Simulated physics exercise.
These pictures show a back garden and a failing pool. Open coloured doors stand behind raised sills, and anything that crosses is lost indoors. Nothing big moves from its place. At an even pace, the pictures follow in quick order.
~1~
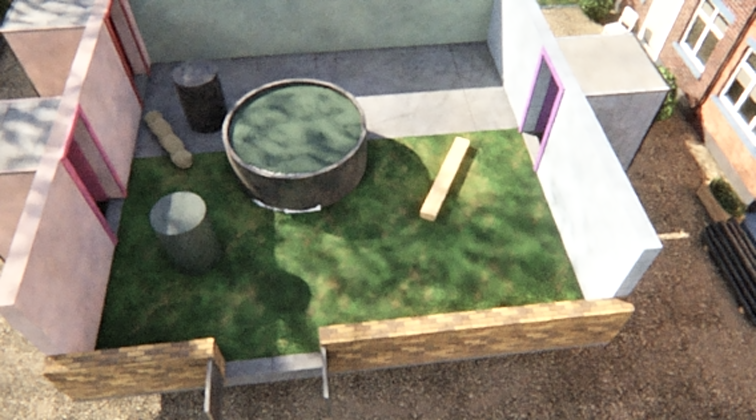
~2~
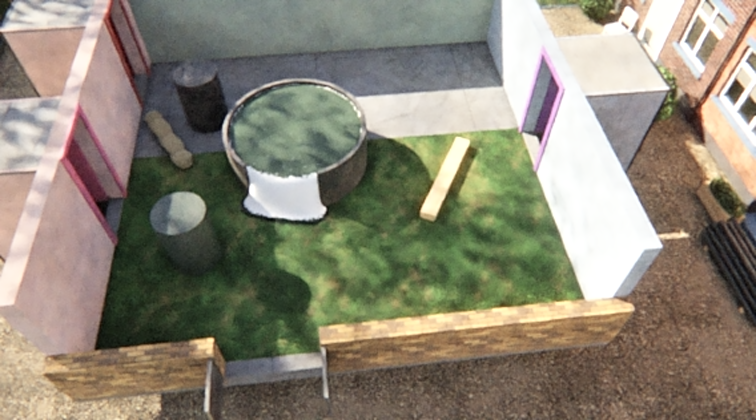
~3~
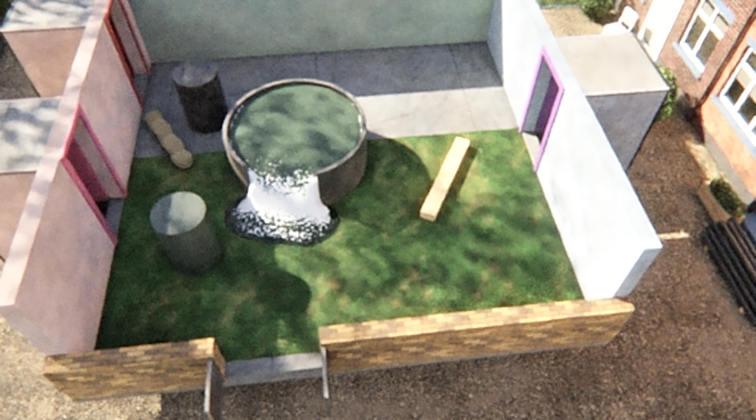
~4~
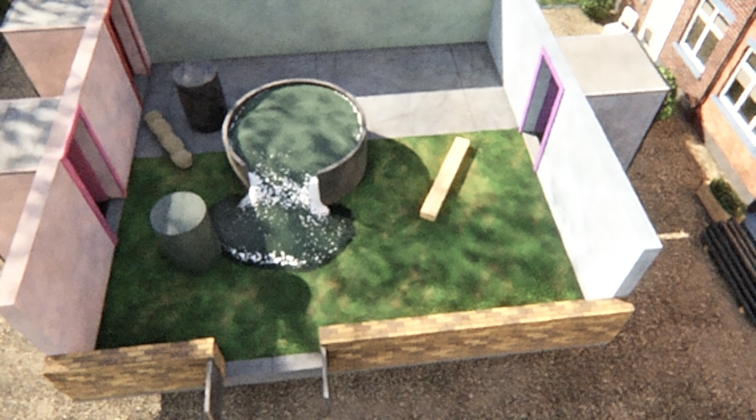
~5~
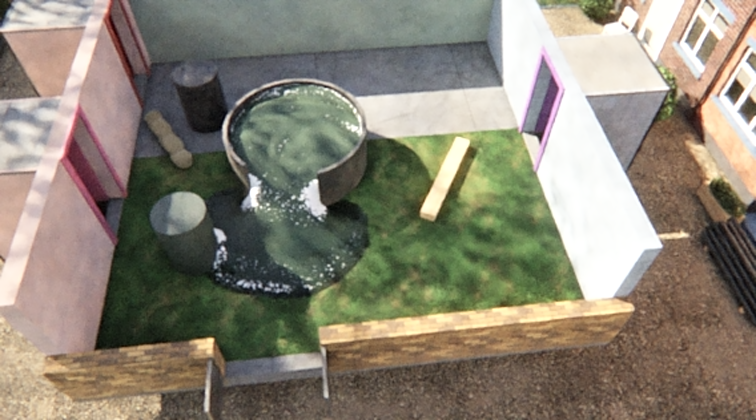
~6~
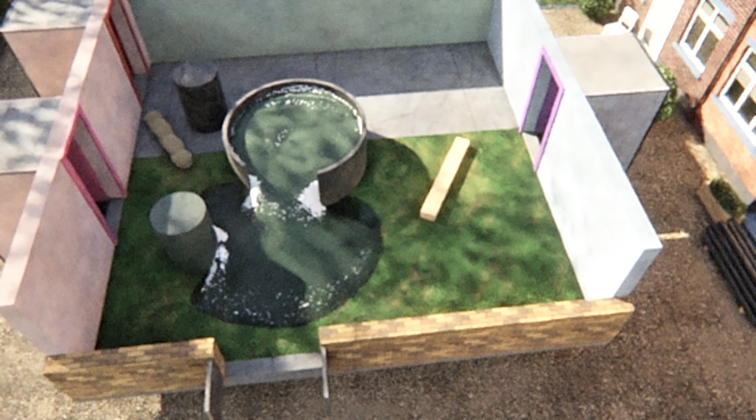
In a walled back garden, water pours from a round pool and spreads across the grass.
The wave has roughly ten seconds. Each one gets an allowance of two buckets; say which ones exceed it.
Outcome: The red door never exceeds two buckets. The pink door exceeds two buckets. The purple door never exceeds two buckets.
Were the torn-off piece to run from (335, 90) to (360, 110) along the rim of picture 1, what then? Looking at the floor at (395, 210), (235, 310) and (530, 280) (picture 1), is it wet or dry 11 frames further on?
Untouched, untouched, untouched.
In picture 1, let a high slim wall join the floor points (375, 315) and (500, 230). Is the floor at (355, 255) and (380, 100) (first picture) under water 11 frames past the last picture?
Result by location - first soaked, second parched.
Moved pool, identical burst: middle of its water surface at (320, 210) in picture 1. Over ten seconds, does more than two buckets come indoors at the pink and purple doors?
Door check - pink one: Falls short; purple one: Falls short.
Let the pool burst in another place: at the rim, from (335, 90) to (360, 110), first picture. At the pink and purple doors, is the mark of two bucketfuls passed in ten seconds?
As it turns out, the pink door comes in lower; as for the purple door, it surpasses the cutoff.
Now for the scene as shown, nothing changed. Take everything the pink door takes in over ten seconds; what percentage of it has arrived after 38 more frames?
Some 45 in a hundred.
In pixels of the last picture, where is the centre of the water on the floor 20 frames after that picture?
I'd point to (280, 225).
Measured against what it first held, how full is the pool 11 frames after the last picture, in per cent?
Near 50 in a hundred.
A moment on, water covers 20 % of the floor; the red door not reached, the pink door not reached, the purple door not reached.
Next, water covers 30 % of the floor; the red door not reached, the pink door wet at the sill, nothing in, the purple door not reached.
Then, water covers 40 % of the floor; the red door not reached, the pink door under two buckets in, the purple door not reached.
Later, water covers 55 % of the floor; the red door wet at the sill, nothing in, the pink door over two buckets in, the purple door not reached.
In the end, water covers 70 % of the floor; the red door wet at the sill, nothing in, the pink door far over two buckets in, the purple door wet at the sill, nothing in.
